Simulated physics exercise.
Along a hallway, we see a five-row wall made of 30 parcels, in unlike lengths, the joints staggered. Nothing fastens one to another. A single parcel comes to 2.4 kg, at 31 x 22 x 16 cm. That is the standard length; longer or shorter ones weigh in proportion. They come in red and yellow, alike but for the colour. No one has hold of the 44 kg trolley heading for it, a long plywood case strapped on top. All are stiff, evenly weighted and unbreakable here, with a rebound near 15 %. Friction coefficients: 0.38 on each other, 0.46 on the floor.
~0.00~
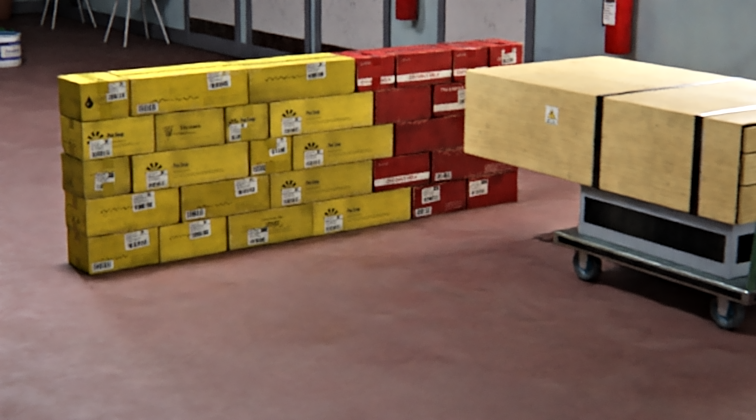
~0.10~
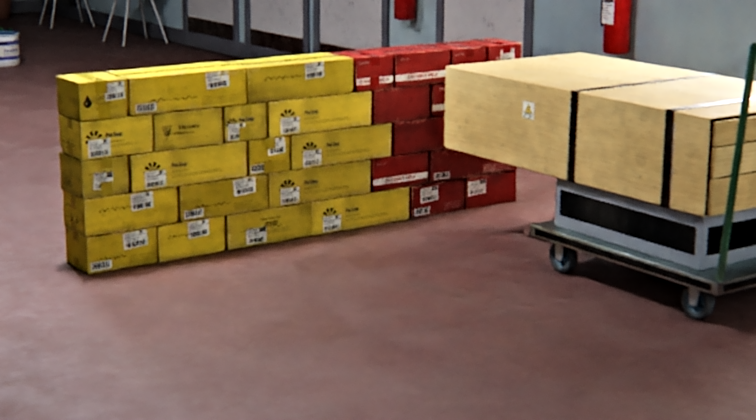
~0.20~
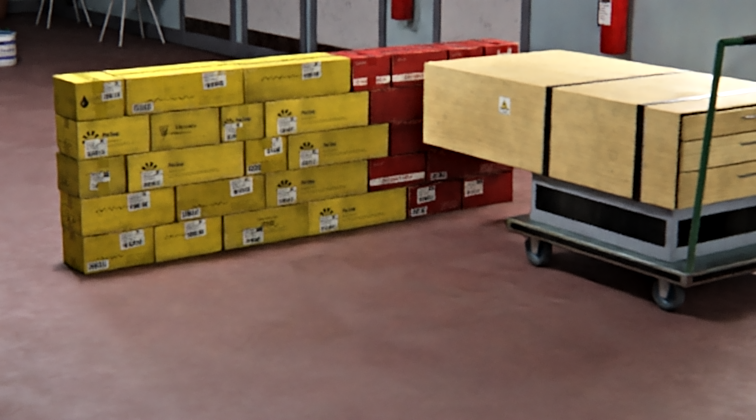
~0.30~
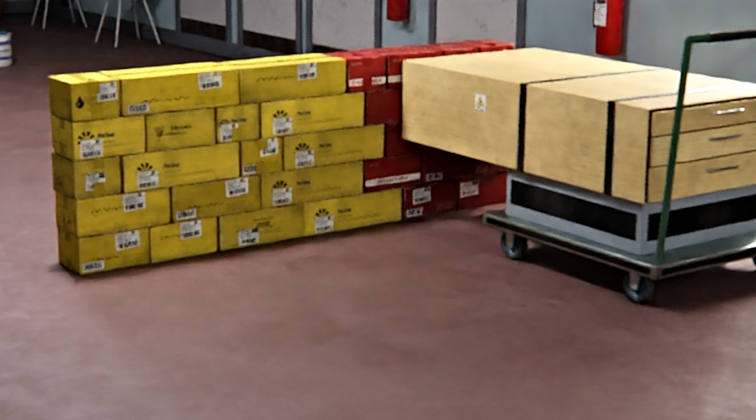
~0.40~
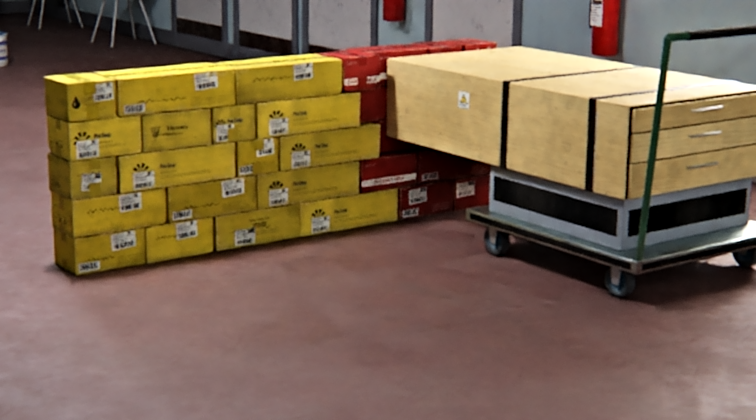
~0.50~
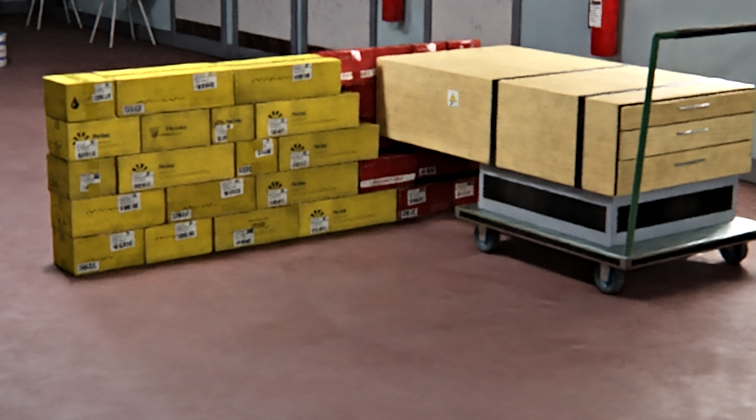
A trolley carrying a big tan wooden chest with drawers rolled leftward across the floor toward a stacked wall of yellow and red boxes, then pushed into the red end, nudging some boxes slightly.
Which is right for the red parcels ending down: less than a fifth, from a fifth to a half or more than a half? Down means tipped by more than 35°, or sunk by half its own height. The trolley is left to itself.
Ending down: More than a half.
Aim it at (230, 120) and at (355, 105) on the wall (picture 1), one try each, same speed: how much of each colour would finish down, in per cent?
Red 20 then 60, yellow 70 then 30 per cent.
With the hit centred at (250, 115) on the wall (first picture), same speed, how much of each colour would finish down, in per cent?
Then red 20, yellow 70 per cent.
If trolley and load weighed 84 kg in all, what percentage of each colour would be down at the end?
Then red 80, yellow 0 per cent.
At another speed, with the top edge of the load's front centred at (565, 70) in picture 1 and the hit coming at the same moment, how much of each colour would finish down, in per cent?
Then red 70, yellow 0 per cent.
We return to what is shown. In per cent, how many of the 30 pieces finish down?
About 30 per cent.
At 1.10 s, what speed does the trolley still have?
Near 0.4 m/s.
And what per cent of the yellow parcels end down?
By colour: Yellow 0 per cent.
Around 0.62 s, load 20 cm past the wall's line, still rolling; none of the 12 red parcels down (0 of 30 in all colours); top red parcel tipped 8°.
Around 0.80 s, load 29 cm past the wall's line, still rolling; 9 of the 12 red parcels down (9 of 30 in all colours); top red parcel tipped 5°, 10 cm lower.
Around 1.10 s, load 43 cm past the wall's line, still rolling; 9 of the 12 red parcels down (9 of 30 in all colours); top red parcel on its side.
Finally (2.2 s), load 67 cm past the wall's line, stopped; 9 of the 12 red parcels down (9 of 30 in all colours); top red parcel upside down; top yellow parcel unmoved. That is 75 per cent. Seen by the last camera, middles, top red parcel near (167, 166), top yellow parcel near (276, 79).
